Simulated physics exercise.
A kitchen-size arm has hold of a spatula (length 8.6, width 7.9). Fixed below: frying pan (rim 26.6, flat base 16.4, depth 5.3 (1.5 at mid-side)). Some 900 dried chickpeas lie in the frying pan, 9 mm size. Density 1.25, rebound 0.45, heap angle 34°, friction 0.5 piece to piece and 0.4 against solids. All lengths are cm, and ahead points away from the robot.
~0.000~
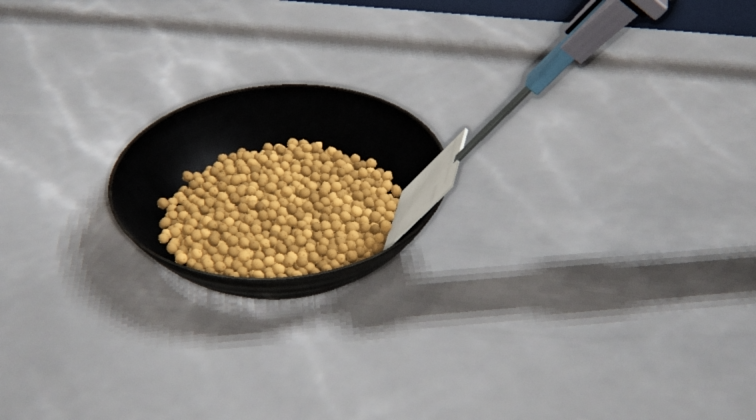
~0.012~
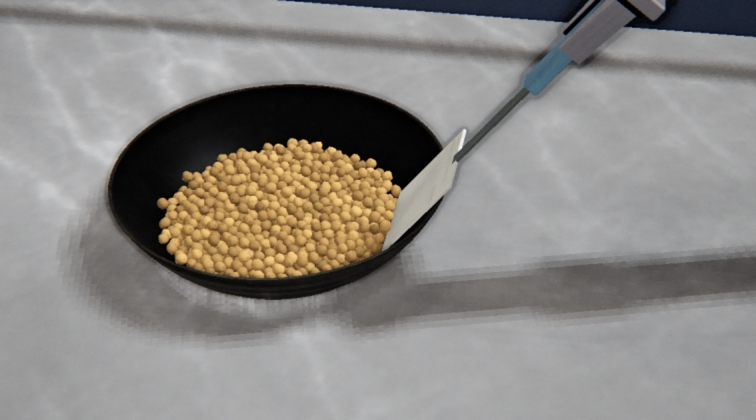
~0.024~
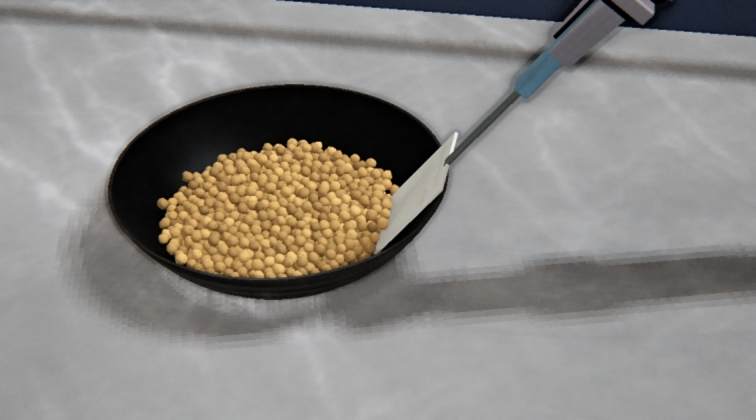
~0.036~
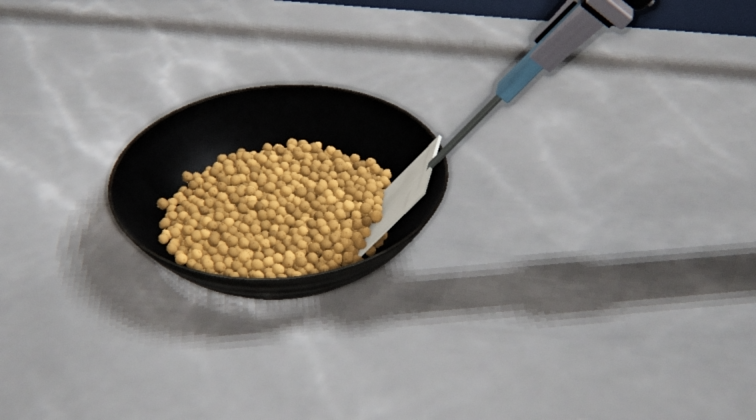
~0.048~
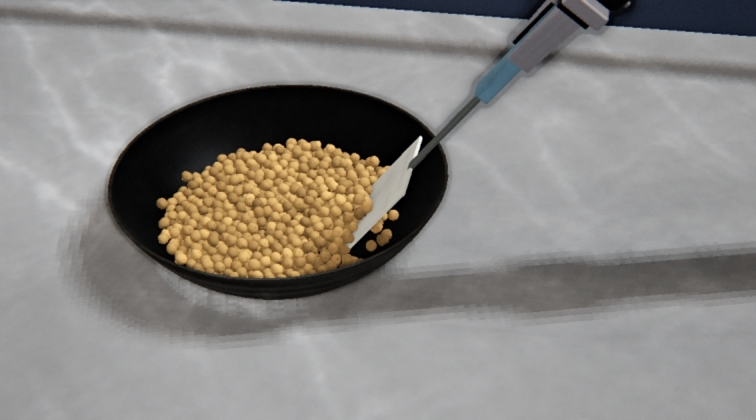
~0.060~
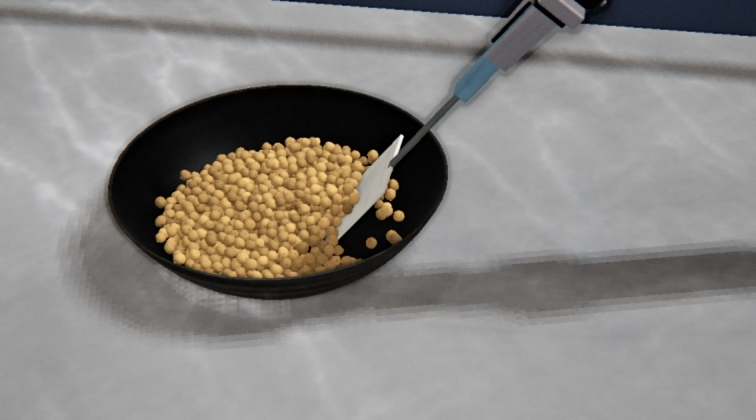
Spatula held by a robot arm sliding left through chickpeas in a black frying pan, a few slipping behind its blade.
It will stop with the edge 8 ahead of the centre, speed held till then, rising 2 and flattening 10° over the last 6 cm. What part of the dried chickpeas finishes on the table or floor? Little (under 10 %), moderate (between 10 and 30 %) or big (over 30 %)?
On the table or floor the share is moderate, between 10 and 30 %.
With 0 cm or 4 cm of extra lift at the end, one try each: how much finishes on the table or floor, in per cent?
Some 10 and 25 per cent.
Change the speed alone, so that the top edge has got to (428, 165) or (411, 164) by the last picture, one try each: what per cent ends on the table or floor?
Some 0 and 10 per cent.
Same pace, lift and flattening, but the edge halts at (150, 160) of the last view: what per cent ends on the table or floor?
About 35 per cent.
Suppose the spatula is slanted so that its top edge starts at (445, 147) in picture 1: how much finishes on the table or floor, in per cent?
Some 20 per cent.
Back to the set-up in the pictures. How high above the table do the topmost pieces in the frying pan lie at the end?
Some 5.5 cm.
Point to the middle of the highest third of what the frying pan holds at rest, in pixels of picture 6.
At about (176, 190).
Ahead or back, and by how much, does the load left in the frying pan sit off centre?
Roughly 4.0 cm ahead.
By 0.09 s, sloping 53°, highest piece 7 above the table; 900 in the frying pan.
By 0.12 s, sloping 50°, highest piece 8 above the table; 900 in the frying pan.
By 0.33 s, sloping 43°, highest piece 8 above the table; 731 in the frying pan, 131 on the table or floor, 38 on the blade or in flight.
By 1.38 s, sloping 43°, highest piece 5 above the table; 731 in the frying pan, 169 on the table or floor.
Final count, 731 in the frying pan, 169 on the table or floor. That is 19 % on the table or floor.
